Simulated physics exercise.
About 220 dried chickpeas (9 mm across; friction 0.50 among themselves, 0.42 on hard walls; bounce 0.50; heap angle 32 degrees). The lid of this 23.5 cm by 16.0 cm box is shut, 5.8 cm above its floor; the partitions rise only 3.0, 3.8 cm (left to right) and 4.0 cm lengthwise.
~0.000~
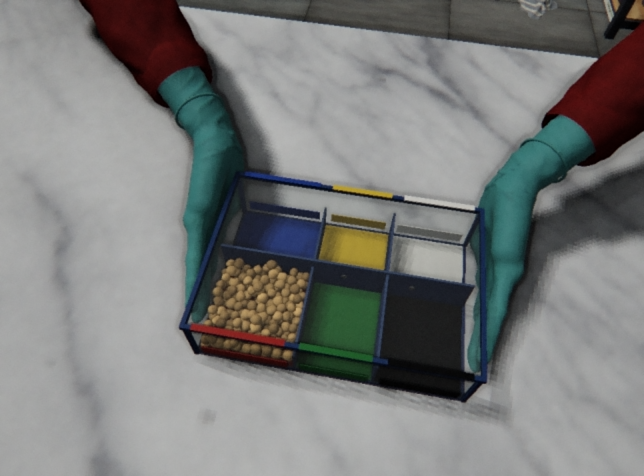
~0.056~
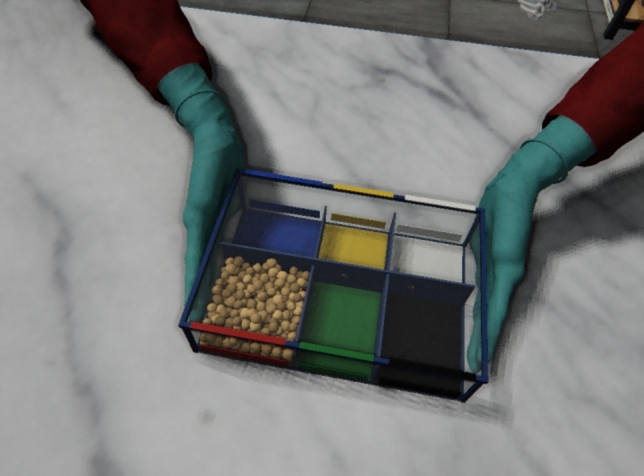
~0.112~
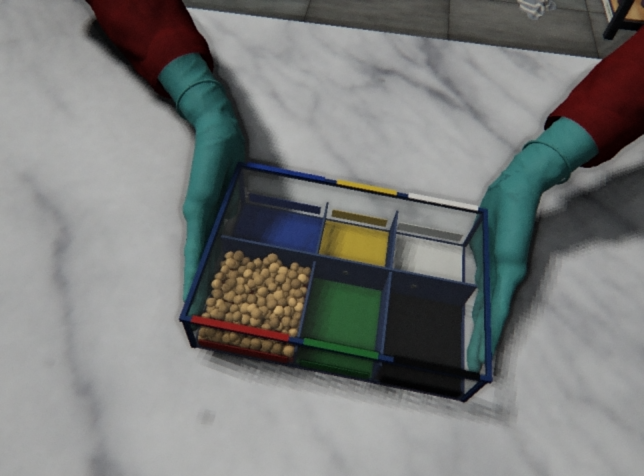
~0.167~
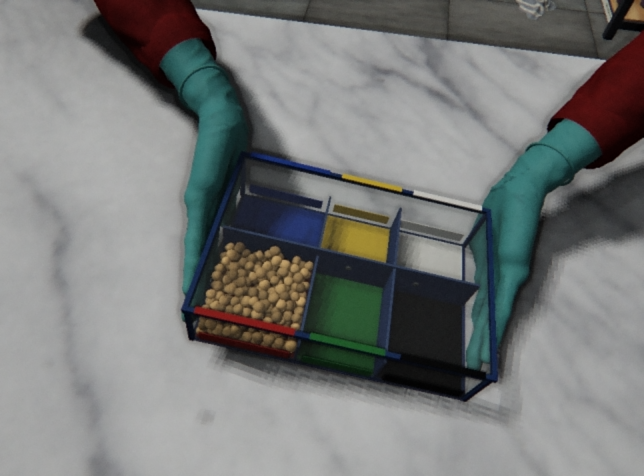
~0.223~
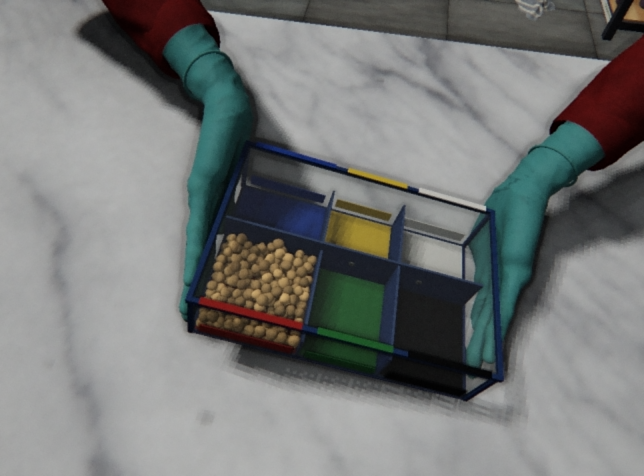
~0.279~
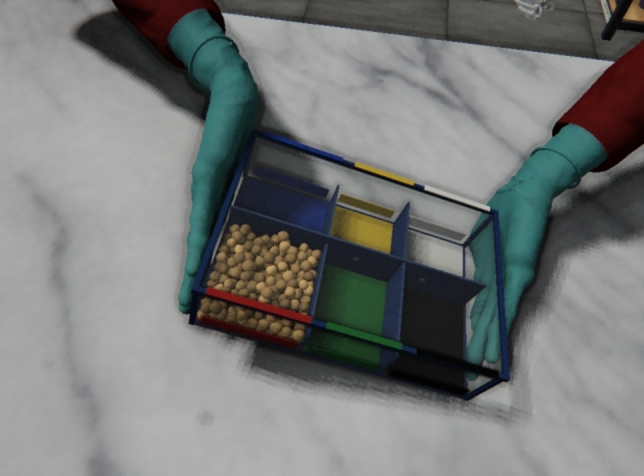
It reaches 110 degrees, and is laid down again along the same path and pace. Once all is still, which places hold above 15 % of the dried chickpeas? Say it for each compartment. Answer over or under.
Red: Under, blue: Under, green: Under, yellow: Under, white: Over, black: Over.
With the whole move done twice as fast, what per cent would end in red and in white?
Then: Red 0, white 40.
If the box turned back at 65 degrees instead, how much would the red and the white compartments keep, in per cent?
Then: Red 70, white 0.
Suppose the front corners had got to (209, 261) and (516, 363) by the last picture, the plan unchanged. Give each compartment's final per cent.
Red 0, blue 0, green 0, yellow 0, white 65, black 30.
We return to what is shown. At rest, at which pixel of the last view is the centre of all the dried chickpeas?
Around (444, 310).
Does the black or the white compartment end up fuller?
It is the black one.
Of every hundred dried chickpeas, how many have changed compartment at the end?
Roughly 100 per cent.
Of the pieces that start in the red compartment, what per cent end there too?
About 0 per cent.
After 1.76 s, tilt 110 degrees; red 25 %, green 25 %, white 20 %, black 30 %.
Then, at 2.74 s, tilt 50 degrees; green 5 %, white 40 %, black 60 %.
After 3.71 s, tilt 0 degrees; green 5 %, white 40 %, black 60 %.
In the end, at 4.3 s, red 0 %, blue 0 %, green 5 %, yellow 0 %, white 40 %, black 60 %.
